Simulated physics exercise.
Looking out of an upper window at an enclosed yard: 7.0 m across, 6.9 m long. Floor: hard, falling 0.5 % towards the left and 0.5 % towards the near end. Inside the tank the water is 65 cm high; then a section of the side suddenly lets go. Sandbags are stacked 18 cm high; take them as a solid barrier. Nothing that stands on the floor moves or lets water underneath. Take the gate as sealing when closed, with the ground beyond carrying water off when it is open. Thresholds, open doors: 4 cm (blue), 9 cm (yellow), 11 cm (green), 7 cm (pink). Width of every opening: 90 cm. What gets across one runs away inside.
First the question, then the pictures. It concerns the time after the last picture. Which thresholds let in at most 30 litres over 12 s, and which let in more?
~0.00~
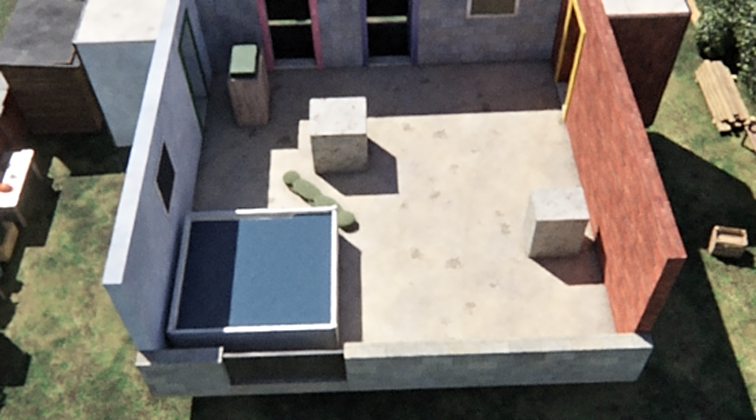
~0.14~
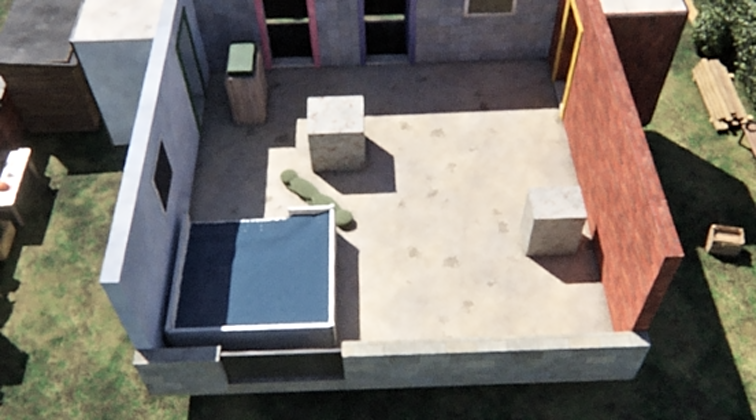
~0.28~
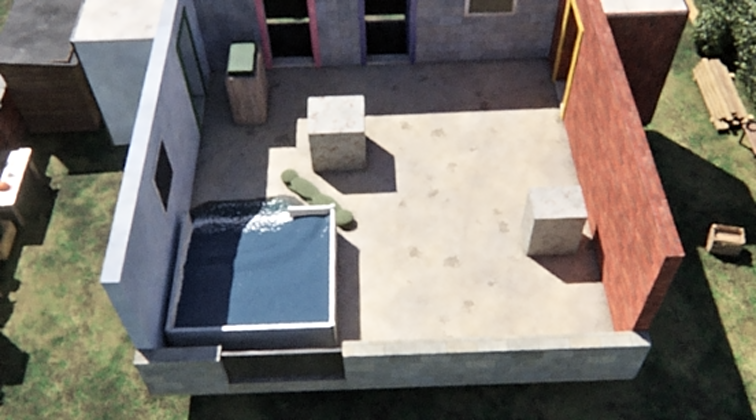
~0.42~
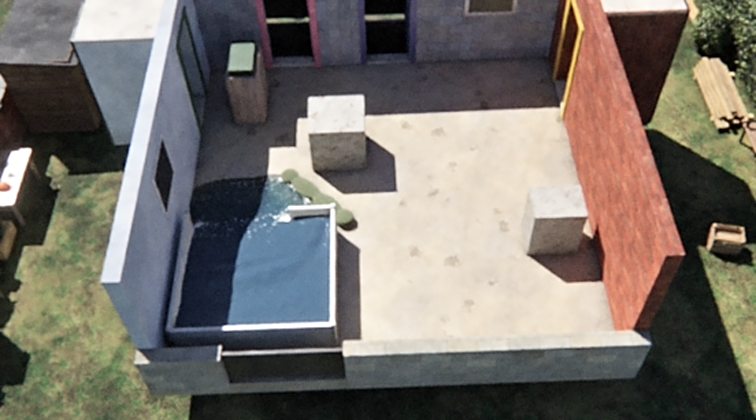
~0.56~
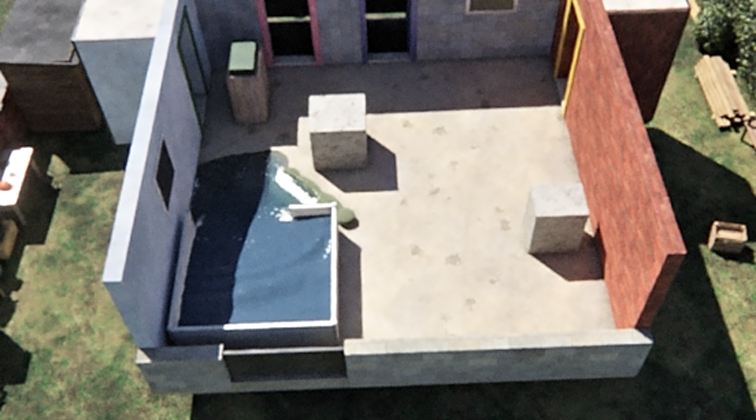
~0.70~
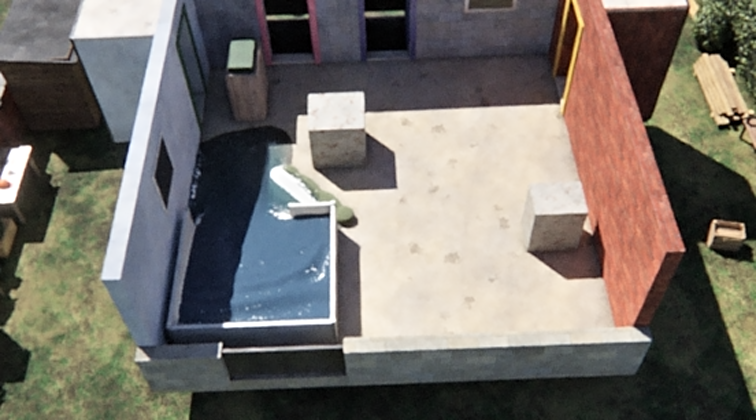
The blue door lets in more; the yellow door lets in more; the green door lets in more; the pink door lets in more.
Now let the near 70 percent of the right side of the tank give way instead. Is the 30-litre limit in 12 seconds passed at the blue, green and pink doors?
So blue ends up past the limit, green short of it, pink short of it.
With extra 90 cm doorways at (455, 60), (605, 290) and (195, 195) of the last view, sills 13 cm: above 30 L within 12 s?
First doorway falls short, second falls short, third gets there.
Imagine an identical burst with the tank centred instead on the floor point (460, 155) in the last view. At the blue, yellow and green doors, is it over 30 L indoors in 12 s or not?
Lab note: Blue door limit exceeded; yellow door limit exceeded; green door limit not exceeded.
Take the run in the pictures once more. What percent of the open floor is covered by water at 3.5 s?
Wet share: Near 40 percent.
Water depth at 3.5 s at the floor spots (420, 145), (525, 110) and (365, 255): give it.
0, 0 and 1 cm, respectively.
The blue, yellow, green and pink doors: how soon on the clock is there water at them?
So blue at 2.2 s, yellow at 4.0 s, green at 0.9 s, and pink at 1.3 s.
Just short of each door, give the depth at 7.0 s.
In centimetres, the blue door has 8, the yellow door 15, the green door 15 and the pink door 7.
After 1.4 s water covers 20 % of the floor and is deepest (40 cm) near (248, 123); blue door not reached, yellow door not reached, green door 16 cm at the sill, 0 L in, pink door 6 cm at the sill, 0 L in.
After 2.2 s water covers 25 % of the floor and is deepest (50 cm) near (219, 68); blue door not reached, yellow door not reached, green door 28 cm at the sill, 49 L in, pink door 14 cm at the sill, 14 L in.
After 3.5 s water covers 40 % of the floor and is deepest (34 cm) near (209, 81); blue door 12 cm at the sill, 13 L in, yellow door not reached, green door 21 cm at the sill, 152 L in, pink door 11 cm at the sill, 31 L in.
After 7.0 s water covers 75 % of the floor and is deepest (17 cm) near (556, 213); blue door 8 cm at the sill, 76 L in, yellow door 15 cm at the sill, 95 L in, green door 15 cm at the sill, 245 L in, pink door 7 cm at the sill, 47 L in.
After 12.0 s water covers 95 % of the floor and is deepest (14 cm) near (374, 282); blue door 4 cm at the sill, 93 L in, yellow door 6 cm at the sill, 125 L in, green door 9 cm at the sill, 253 L in, pink door 6 cm at the sill, 53 L in.
